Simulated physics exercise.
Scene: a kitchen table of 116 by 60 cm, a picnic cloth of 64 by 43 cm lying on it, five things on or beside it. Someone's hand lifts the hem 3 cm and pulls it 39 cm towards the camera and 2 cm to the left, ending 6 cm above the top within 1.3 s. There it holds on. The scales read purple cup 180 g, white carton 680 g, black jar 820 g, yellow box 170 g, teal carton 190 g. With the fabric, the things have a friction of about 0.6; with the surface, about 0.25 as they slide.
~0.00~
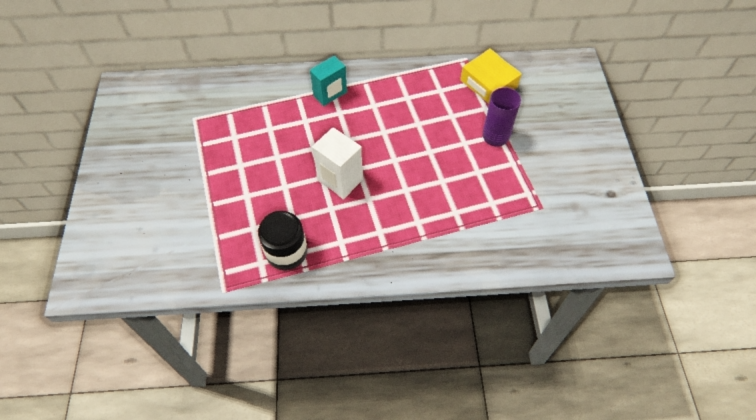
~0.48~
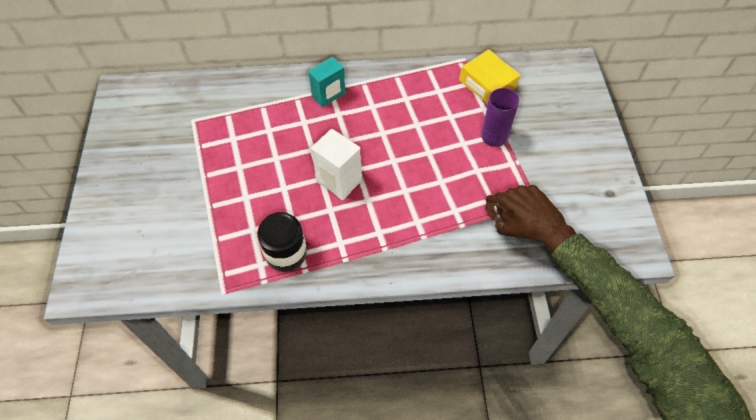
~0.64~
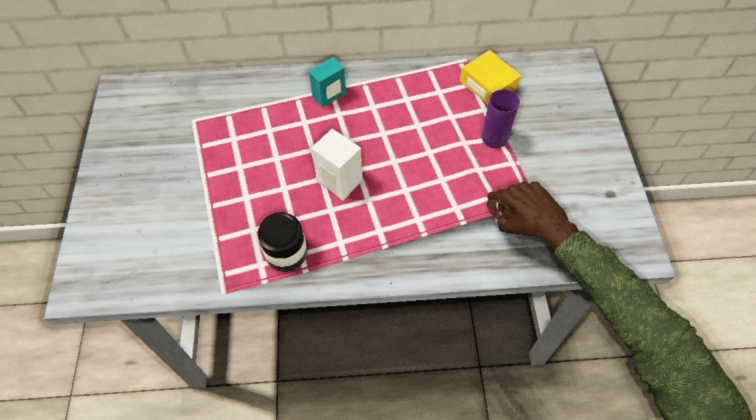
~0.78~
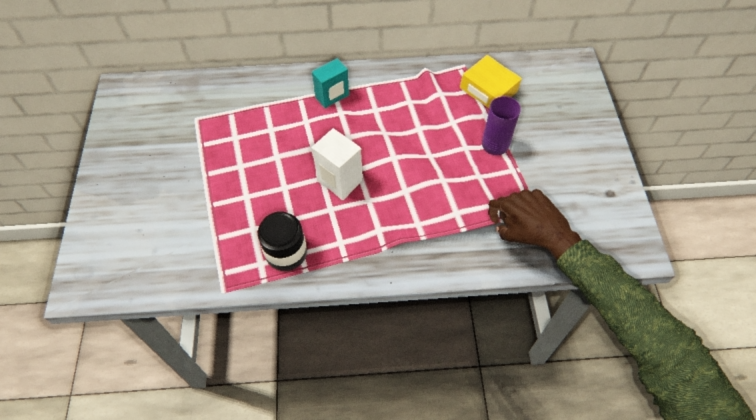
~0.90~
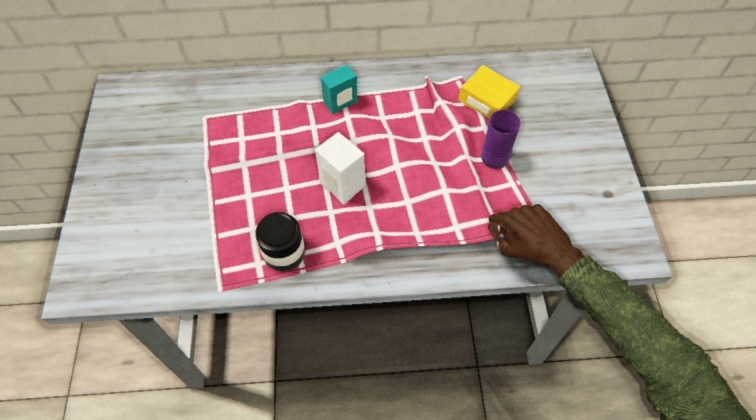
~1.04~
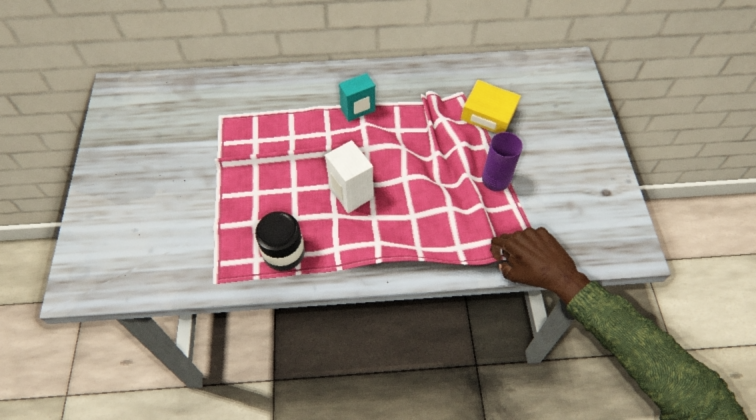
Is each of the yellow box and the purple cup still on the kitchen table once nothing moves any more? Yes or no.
Yellow box yes, purple cup no.
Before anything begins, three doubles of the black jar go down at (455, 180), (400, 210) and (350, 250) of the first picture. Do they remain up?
So it goes: The first one ends up off, the next ends up off, the last ends up off.
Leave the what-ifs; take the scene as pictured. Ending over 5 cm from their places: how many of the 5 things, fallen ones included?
My count is 5.
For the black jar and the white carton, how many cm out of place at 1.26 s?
The black jar is 2 cm out, the white carton 10 cm.
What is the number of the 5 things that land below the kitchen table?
After counting, the figure is 3.
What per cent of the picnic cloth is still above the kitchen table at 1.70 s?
About 65 per cent.
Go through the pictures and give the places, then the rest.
In the first picture, yellow box (492, 70); purple cup (506, 99); picnic cloth corners (223, 293) (193, 119) (544, 209).
In the second picture, picnic cloth corners (222, 295) (192, 121); grip (494, 218).
In the third picture, picnic cloth corners (223, 295) (192, 121); grip (496, 215).
In the fourth picture, teal carton (330, 70); yellow box (492, 76); purple cup (505, 108); picnic cloth corners (222, 294) (195, 119); grip (497, 223).
In the fifth picture, teal carton (339, 76); yellow box (491, 86); purple cup (505, 122); picnic cloth corners (219, 292) (203, 117); grip (497, 237).
In the sixth picture, yellow box (492, 101); purple cup (507, 144); picnic cloth corners (214, 284) (219, 116); grip (499, 260).
By 1.3 s, 95 % of the picnic cloth is still over the top; purple cup 23 cm off its start, yellow box 16 cm off its start, teal carton 19 cm off its start.
By 1.5 s, 80 % of the picnic cloth is still over the top; purple cup 35 cm off its start, yellow box 24 cm off its start, teal carton 30 cm off its start.
By 1.7 s, 65 % of the picnic cloth is still over the top; purple cup over the edge, yellow box 30 cm off its start at (552, 177), teal carton 39 cm off its start at (468, 172).
By 1.9 s, 60 % of the picnic cloth is still over the top; purple cup over the edge, yellow box 34 cm off its start, teal carton 44 cm off its start.
By 3.5 s, 20 % of the picnic cloth is still over the top; purple cup over the edge, yellow box 34 cm off its start at (562, 190), white carton over the edge, teal carton on its side, 46 cm off its start at (423, 253).
